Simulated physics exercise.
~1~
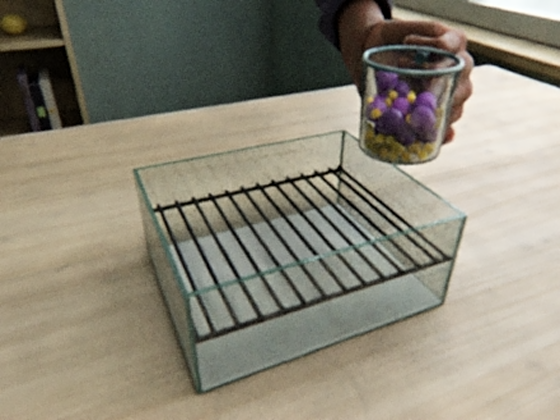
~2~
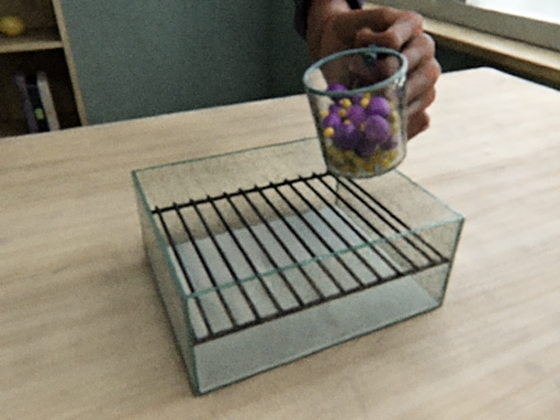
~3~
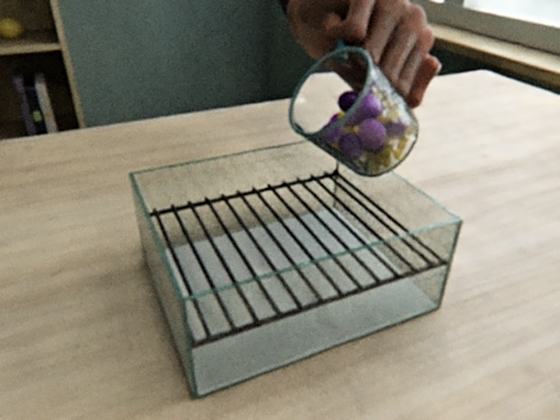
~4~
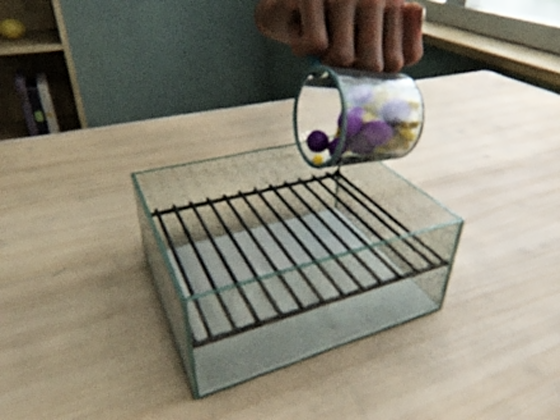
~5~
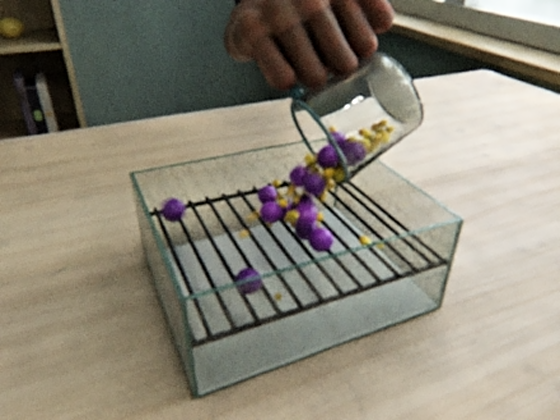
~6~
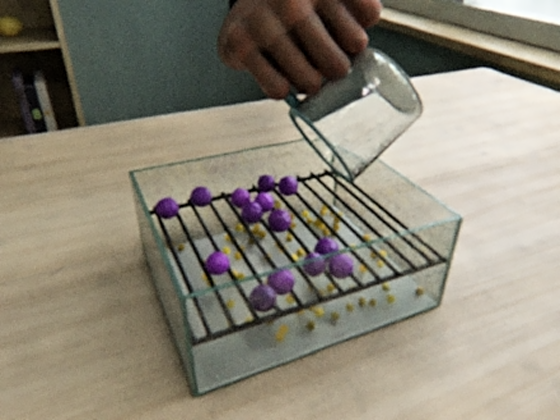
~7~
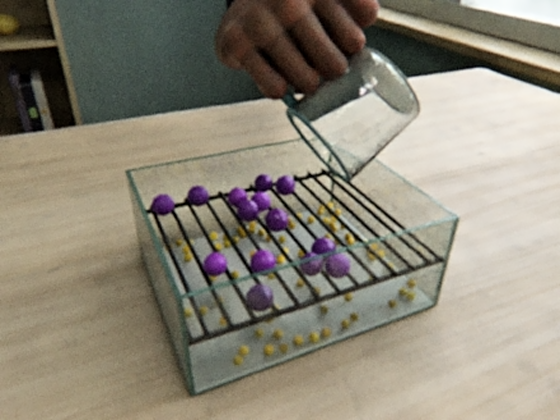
A hand tilts a clear cup of larger purple balls and small yellow pieces over a wire rack in a glass box until it empties; the purple balls stay on the wires while nearly all the yellow pieces drop through and scatter below.
